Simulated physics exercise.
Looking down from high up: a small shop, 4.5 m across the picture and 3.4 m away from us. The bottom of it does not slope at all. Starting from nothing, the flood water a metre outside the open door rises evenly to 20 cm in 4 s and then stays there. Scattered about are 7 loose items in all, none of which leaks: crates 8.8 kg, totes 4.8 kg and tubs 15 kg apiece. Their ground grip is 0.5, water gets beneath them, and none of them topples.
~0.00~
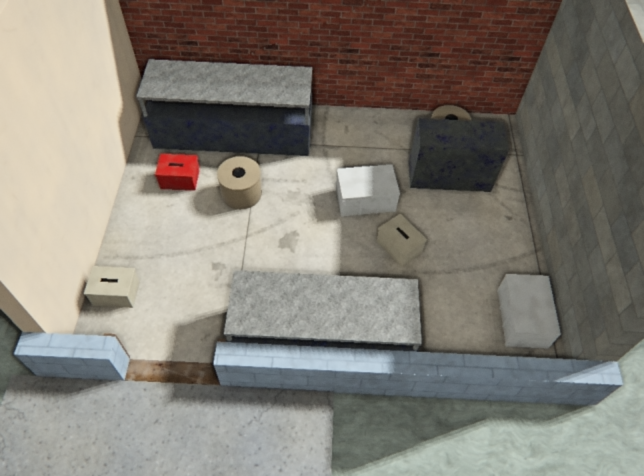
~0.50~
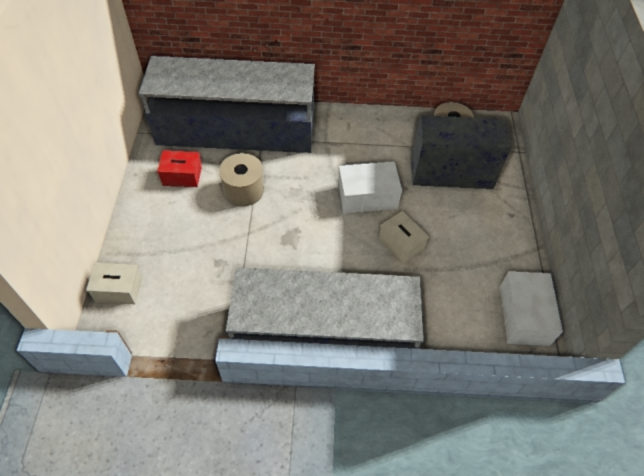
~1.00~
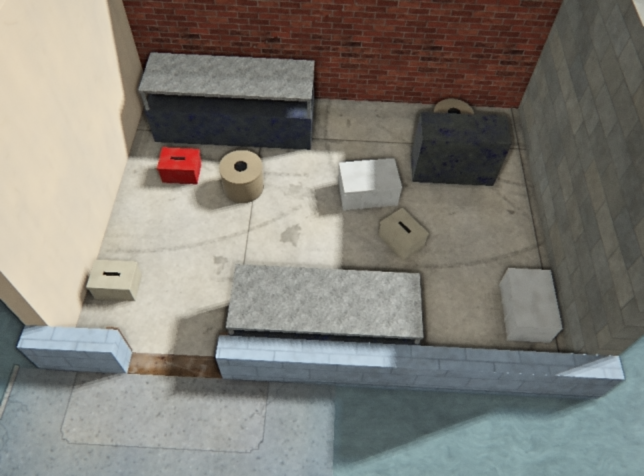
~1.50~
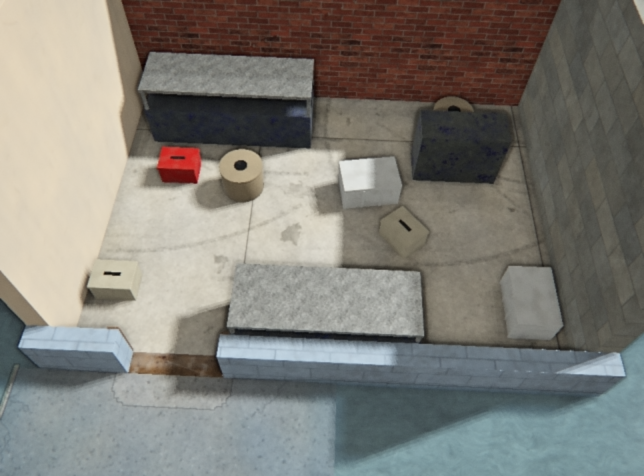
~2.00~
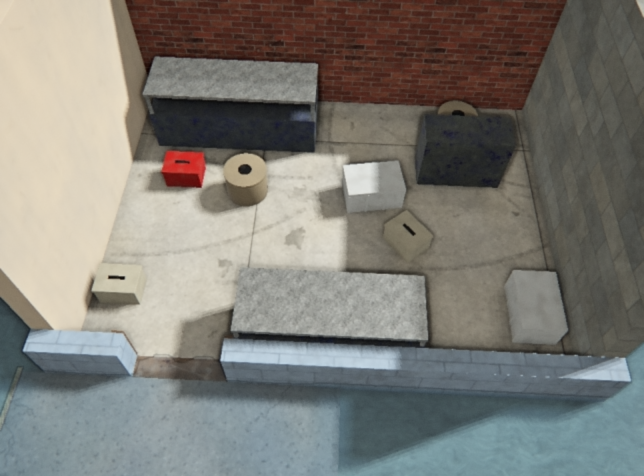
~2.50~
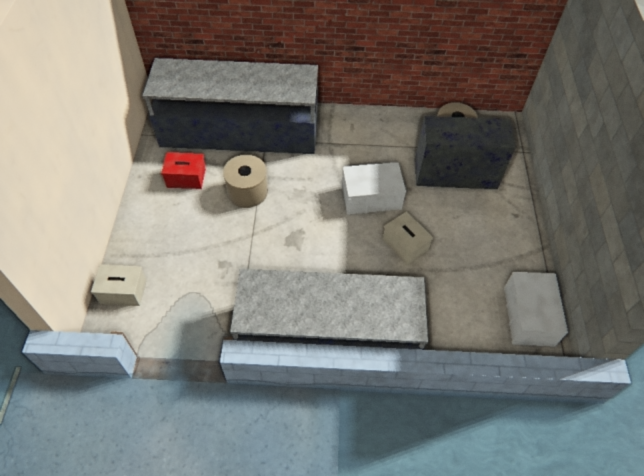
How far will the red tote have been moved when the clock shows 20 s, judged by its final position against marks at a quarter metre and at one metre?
The red tote will have moved between a quarter metre and one metre.
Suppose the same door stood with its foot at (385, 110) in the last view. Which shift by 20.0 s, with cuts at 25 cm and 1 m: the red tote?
Then the red tote travels far.
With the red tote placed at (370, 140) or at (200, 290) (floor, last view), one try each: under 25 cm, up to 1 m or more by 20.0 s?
At the first spot it winds up well off, and at the second it winds up well off.
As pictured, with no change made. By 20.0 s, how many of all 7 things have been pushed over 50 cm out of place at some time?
7.
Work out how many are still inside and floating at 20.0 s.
Count at that moment: 7.
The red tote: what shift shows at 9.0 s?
50 cm, give or take.
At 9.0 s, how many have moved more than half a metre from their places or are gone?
By then the count is 2.
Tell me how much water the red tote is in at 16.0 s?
Near 12 cm deep.
After 4.0 s the red tote is near (182, 164), 0.0 m from its start, aground; 0 afloat.
After 9.0 s the red tote is near (145, 136), 0.5 m from its start, afloat; 3 afloat.
After 16.0 s the red tote is near (145, 136), 0.5 m from its start, afloat; 7 afloat.
After 20.0 s the red tote is near (144, 133), 0.5 m from its start, afloat; 7 afloat.
